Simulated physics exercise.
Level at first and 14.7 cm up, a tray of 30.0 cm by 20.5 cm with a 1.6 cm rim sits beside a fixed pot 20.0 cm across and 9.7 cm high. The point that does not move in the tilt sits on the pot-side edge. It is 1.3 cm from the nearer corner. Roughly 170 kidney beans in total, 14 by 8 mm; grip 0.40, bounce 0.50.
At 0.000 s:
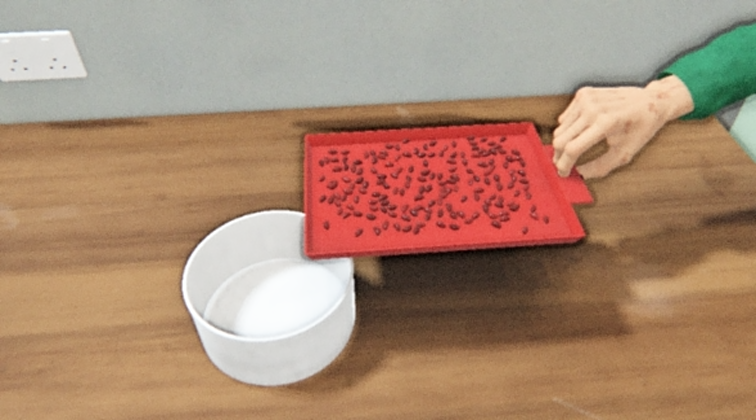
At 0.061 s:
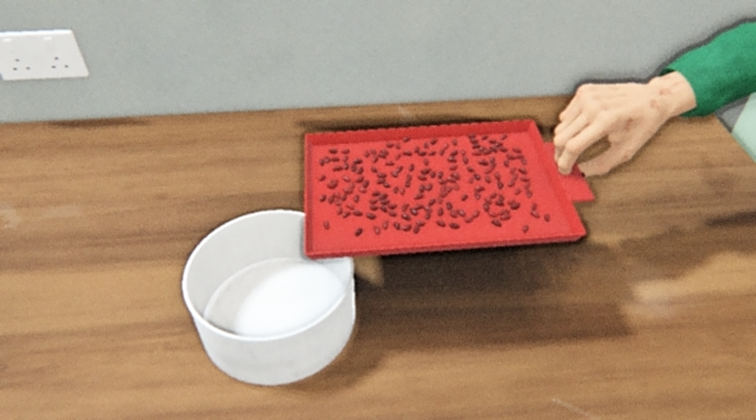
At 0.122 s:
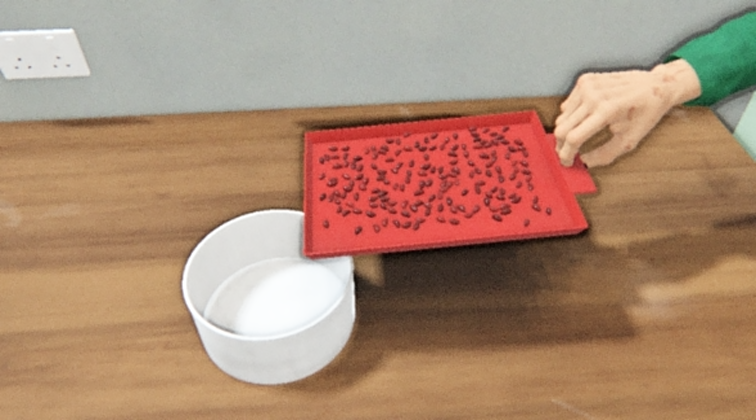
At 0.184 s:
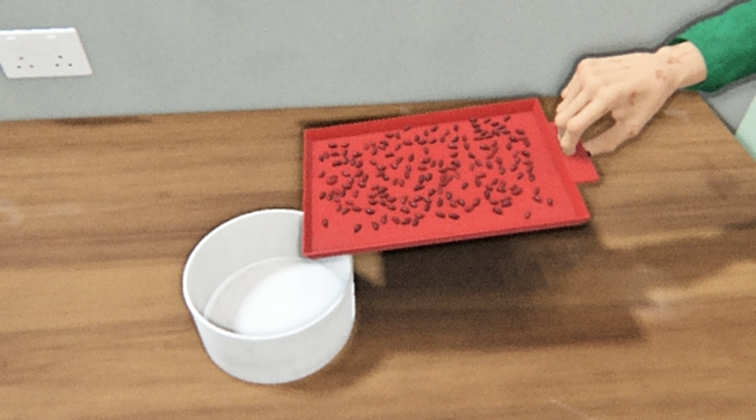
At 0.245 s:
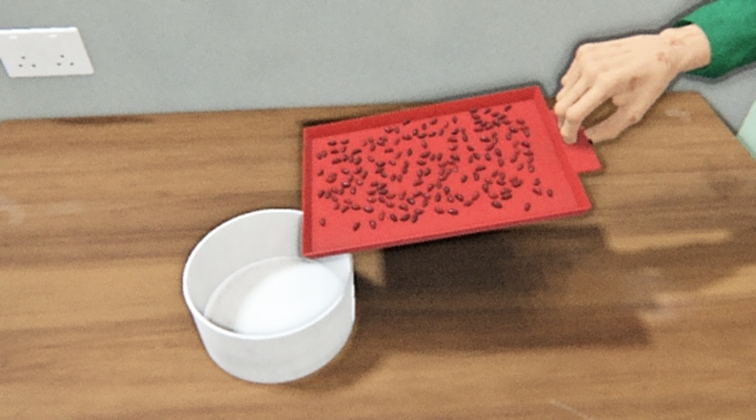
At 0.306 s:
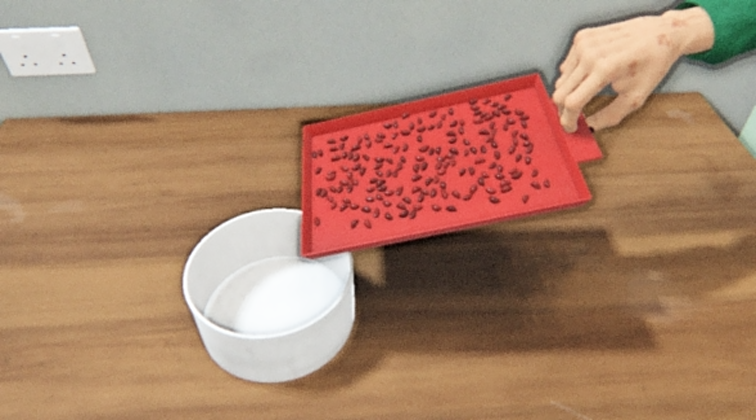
A hand in a green sleeve held a red tray of scattered dark red beans by its right end and gradually raised that side, while the left end stayed low over the white pot's rim.
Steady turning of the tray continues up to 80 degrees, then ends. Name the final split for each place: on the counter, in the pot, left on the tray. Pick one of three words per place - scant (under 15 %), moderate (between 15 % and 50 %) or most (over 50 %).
My call is counter: Scant, pot: Most, tray: Scant.
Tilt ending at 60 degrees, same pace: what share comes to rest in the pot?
Around 40 %, I reckon.
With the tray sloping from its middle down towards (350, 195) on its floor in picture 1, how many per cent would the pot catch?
That comes to around 55 per cent.
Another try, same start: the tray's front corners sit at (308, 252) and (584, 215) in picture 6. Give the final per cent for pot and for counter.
Pot 75 % / counter 25 %.
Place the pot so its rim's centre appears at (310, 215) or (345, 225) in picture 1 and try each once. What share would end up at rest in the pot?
Roughly 40 per cent, then 10 per cent.
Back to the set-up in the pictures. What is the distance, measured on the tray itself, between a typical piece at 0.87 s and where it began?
It has moved some 13 cm from its start.
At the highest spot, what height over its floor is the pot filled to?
Height: Approx. 1.5 cm.
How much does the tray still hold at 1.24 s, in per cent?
Value: About 65%.
Then, at 0.87 s, tilt 45 degrees; the tray holds 100 %, the pot 0 %.
After 1.24 s, tilt 66 degrees; the tray holds 65 %, the pot 30 %.
After 1.71 s, tilt 80 degrees; the tray holds 10 %, the pot 80 %.
In the end, at 2.9 s, counter 0 %, pot 100 %, tray 0 %.
